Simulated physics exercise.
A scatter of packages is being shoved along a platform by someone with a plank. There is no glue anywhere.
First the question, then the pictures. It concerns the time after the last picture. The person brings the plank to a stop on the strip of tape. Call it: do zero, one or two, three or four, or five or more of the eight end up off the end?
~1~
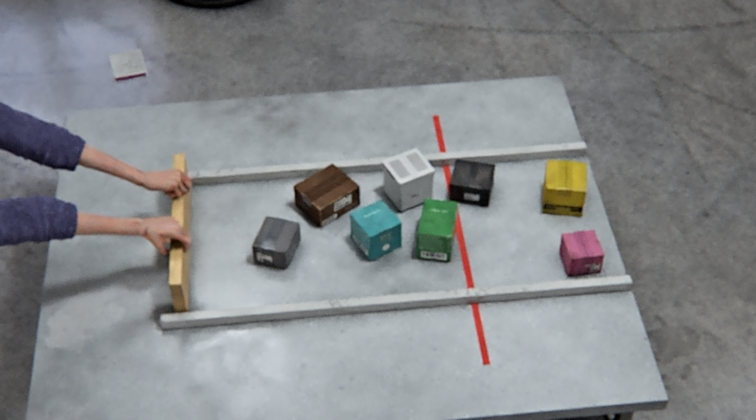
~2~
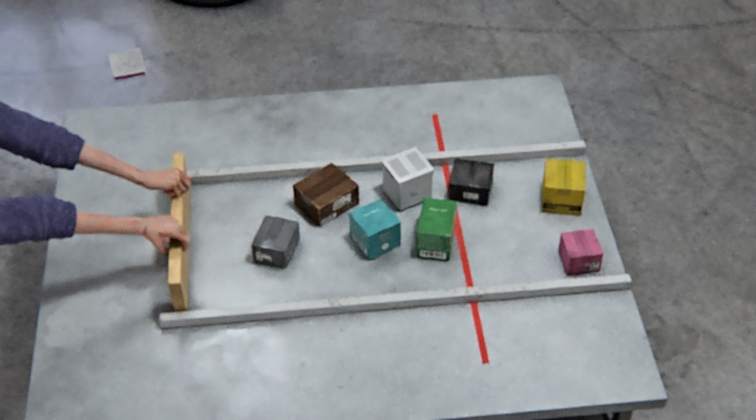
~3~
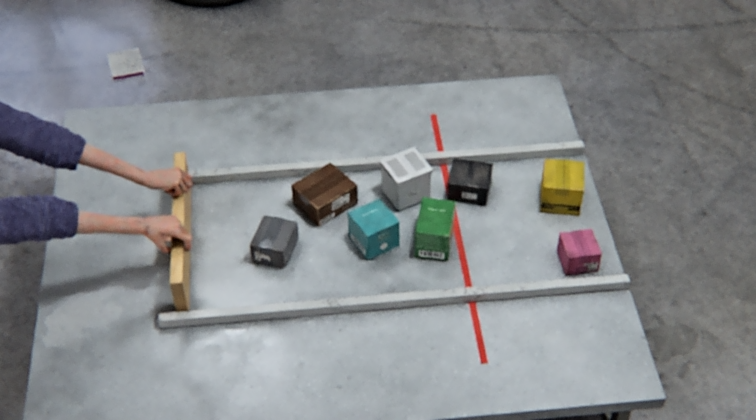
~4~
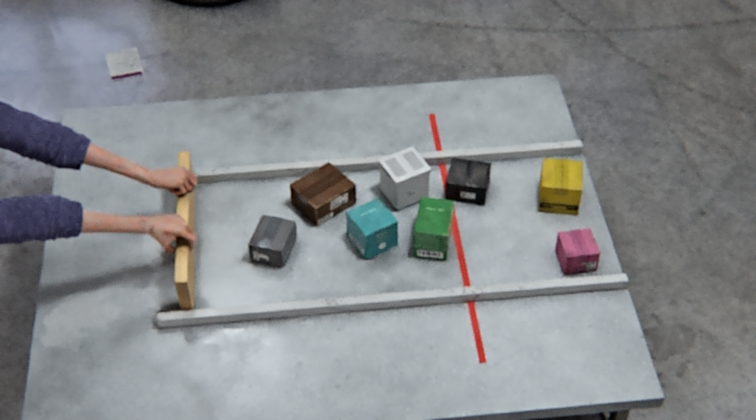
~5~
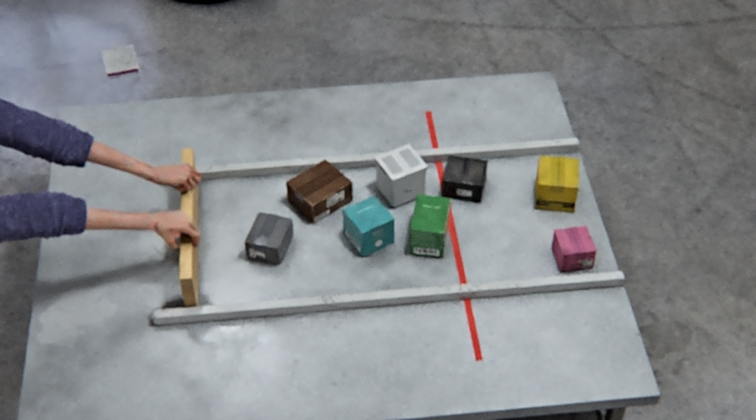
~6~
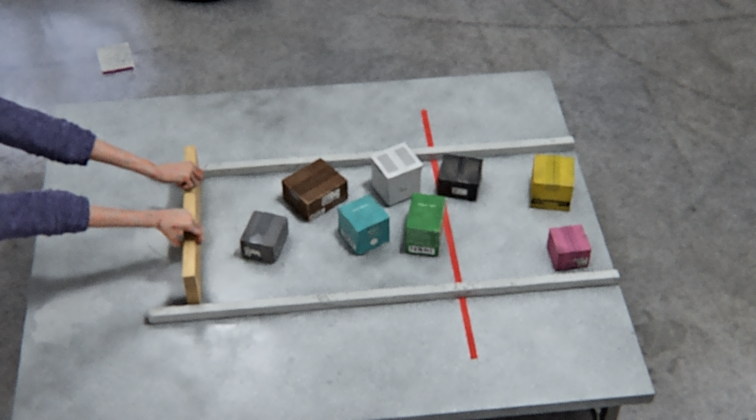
Zero end up off it.
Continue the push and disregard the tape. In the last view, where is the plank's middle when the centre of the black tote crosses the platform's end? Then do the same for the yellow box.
About (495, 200), and about (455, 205) for the other.
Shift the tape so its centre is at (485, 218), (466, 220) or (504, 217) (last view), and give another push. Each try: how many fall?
The counts come to 1, then 1, then 2.
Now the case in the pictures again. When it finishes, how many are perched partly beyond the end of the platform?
1 is the number.
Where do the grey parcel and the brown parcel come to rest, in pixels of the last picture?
In the last picture they sit at about (465, 217) and about (458, 167).
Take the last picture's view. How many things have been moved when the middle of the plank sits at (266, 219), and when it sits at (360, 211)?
Moved so far: 1, then 6.
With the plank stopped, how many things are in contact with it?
In contact: 2.
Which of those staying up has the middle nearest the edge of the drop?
It's the yellow box that ends nearest.
Soon after, none off yet; yellow box at rest near (552, 183); pink parcel at rest near (569, 247); black tote at rest near (460, 178).
After that, none off yet; yellow box at rest near (552, 183); pink parcel at rest near (569, 247); black tote displaced a little near (478, 179).
In the end, the number that fall off is zero.
